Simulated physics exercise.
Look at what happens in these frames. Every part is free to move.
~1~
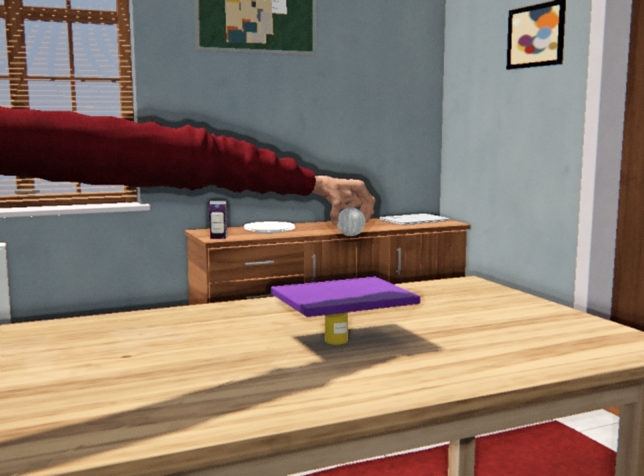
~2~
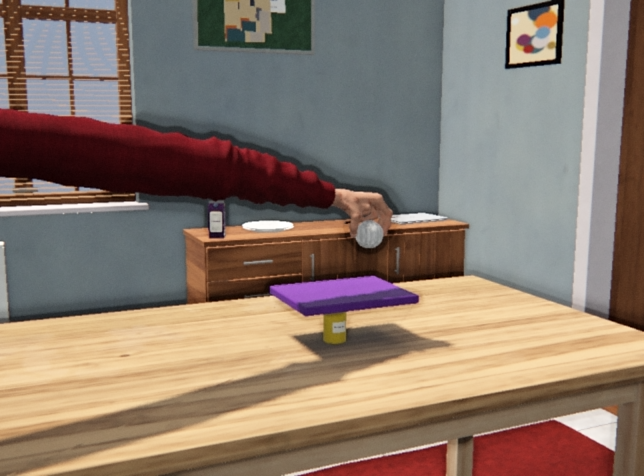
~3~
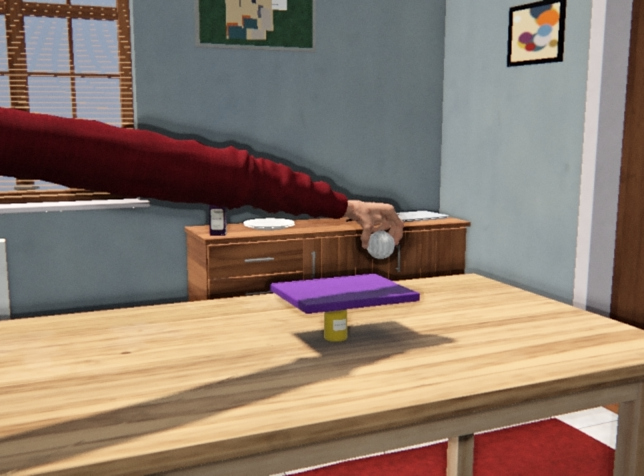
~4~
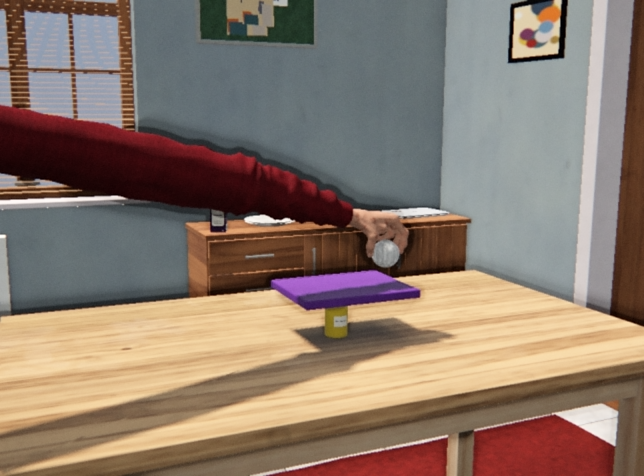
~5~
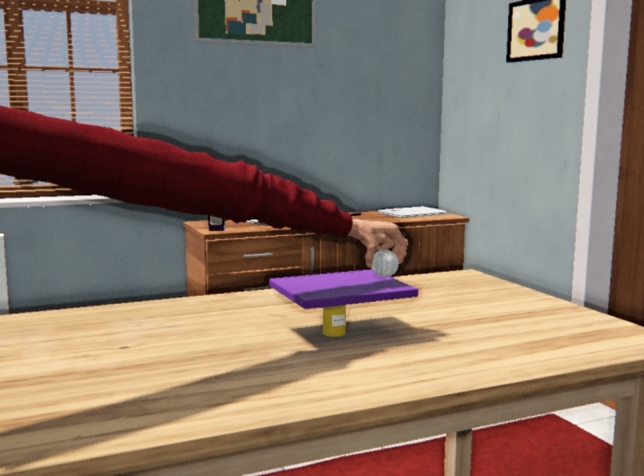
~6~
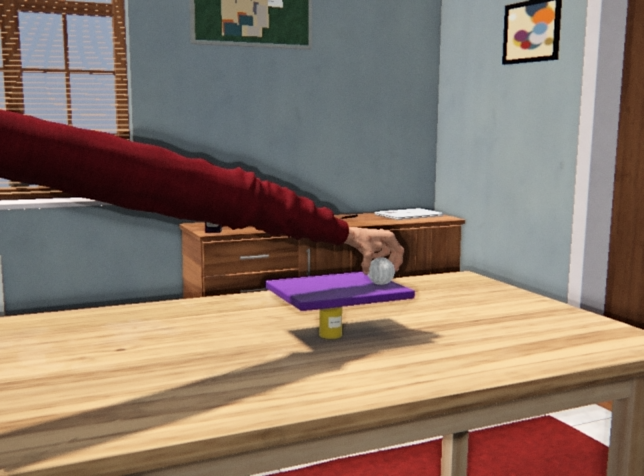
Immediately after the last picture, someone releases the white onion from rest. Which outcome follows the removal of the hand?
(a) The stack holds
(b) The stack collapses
Answer: B.
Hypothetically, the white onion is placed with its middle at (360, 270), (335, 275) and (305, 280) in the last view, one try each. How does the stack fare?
The first time it collapses, the second time it stays standing, and the third time it stays standing.
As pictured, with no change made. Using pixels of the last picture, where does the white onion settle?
Somewhere around (404, 318) in the last picture.
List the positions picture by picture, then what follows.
The first frame shows coming down; white onion (351, 222); purple lid (344, 295).
The second frame shows coming down; white onion (369, 234); purple lid (343, 294).
The third frame shows coming down; white onion (381, 245); purple lid (344, 292).
The fourth frame shows coming down; white onion (386, 254); purple lid (344, 289).
The fifth frame shows coming down; white onion (385, 263); purple lid (342, 288).
The sixth frame shows in place under the hand; white onion (381, 271); purple lid (339, 289).
Then, 0.40 s later than the last frame, white onion now fallen; purple lid tilted by 47°.
Then, 0.50 s later than the last frame, purple lid tilted by 49°.
When it is over, fallen, white onion; lying over in the stack, purple lid; yellow shaker as before. End places, in pixels of the last picture, white onion near (404, 318). The stack loses its balance.
